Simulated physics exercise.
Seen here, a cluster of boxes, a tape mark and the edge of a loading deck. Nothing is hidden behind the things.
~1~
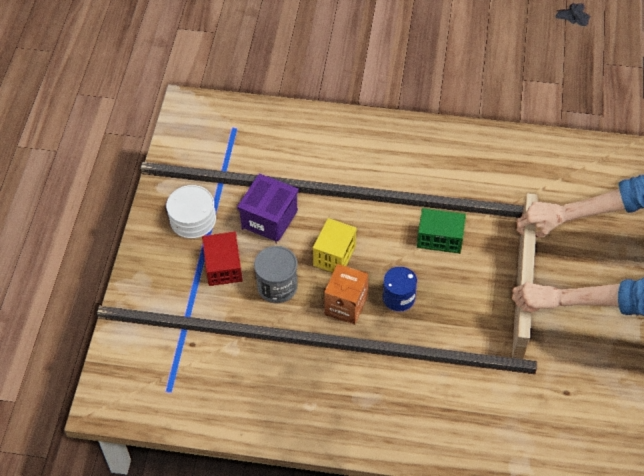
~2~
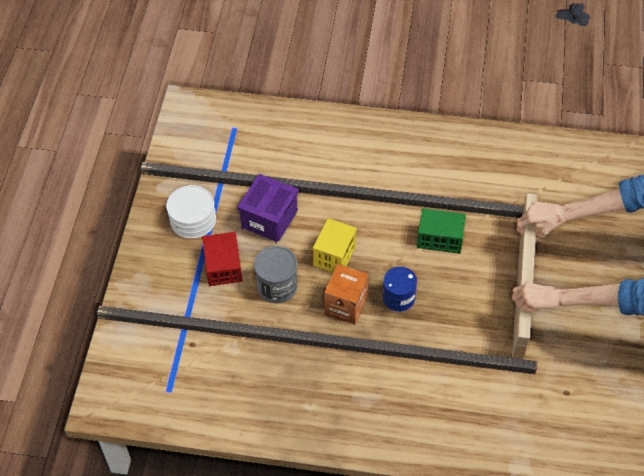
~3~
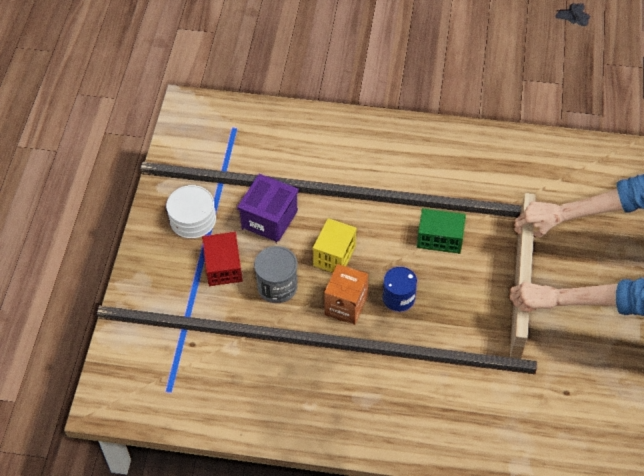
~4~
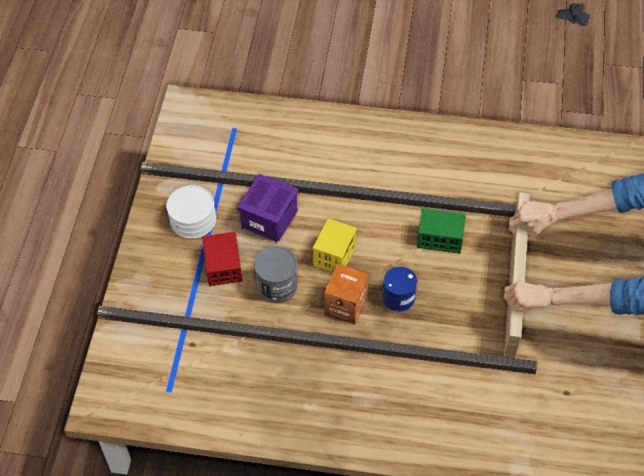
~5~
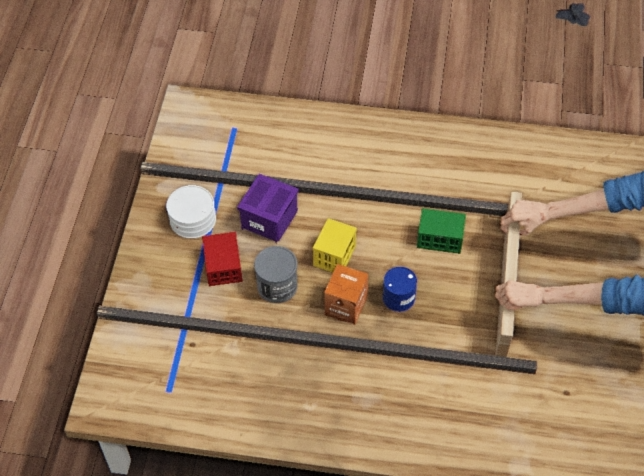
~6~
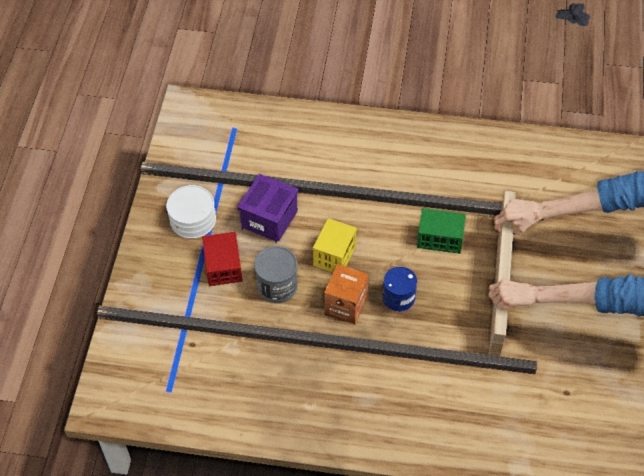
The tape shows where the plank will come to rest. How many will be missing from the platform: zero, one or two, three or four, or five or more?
As it turns out, the number that fall off is one or two.
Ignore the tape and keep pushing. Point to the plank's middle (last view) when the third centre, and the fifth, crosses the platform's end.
Its middle is around (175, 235) and later (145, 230).
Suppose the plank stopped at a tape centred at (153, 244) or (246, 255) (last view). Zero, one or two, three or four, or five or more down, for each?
In that order: Three or four; none at all.
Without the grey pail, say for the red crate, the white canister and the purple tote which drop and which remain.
The red crate does not fall; the white canister comes down; the purple tote remains up.
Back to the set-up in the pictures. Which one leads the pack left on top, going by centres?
The purple tote ends nearest.
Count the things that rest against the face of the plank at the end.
In contact: 4.
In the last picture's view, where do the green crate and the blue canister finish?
First (192, 201), then (182, 263).
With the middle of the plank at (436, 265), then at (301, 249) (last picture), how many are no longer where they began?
First 1, then 7.
Soon after, none off yet; white canister at rest near (192, 212); red crate at rest near (222, 259); purple tote at rest near (269, 209).
In the end, the number that fall off is one or two; gone, white canister.
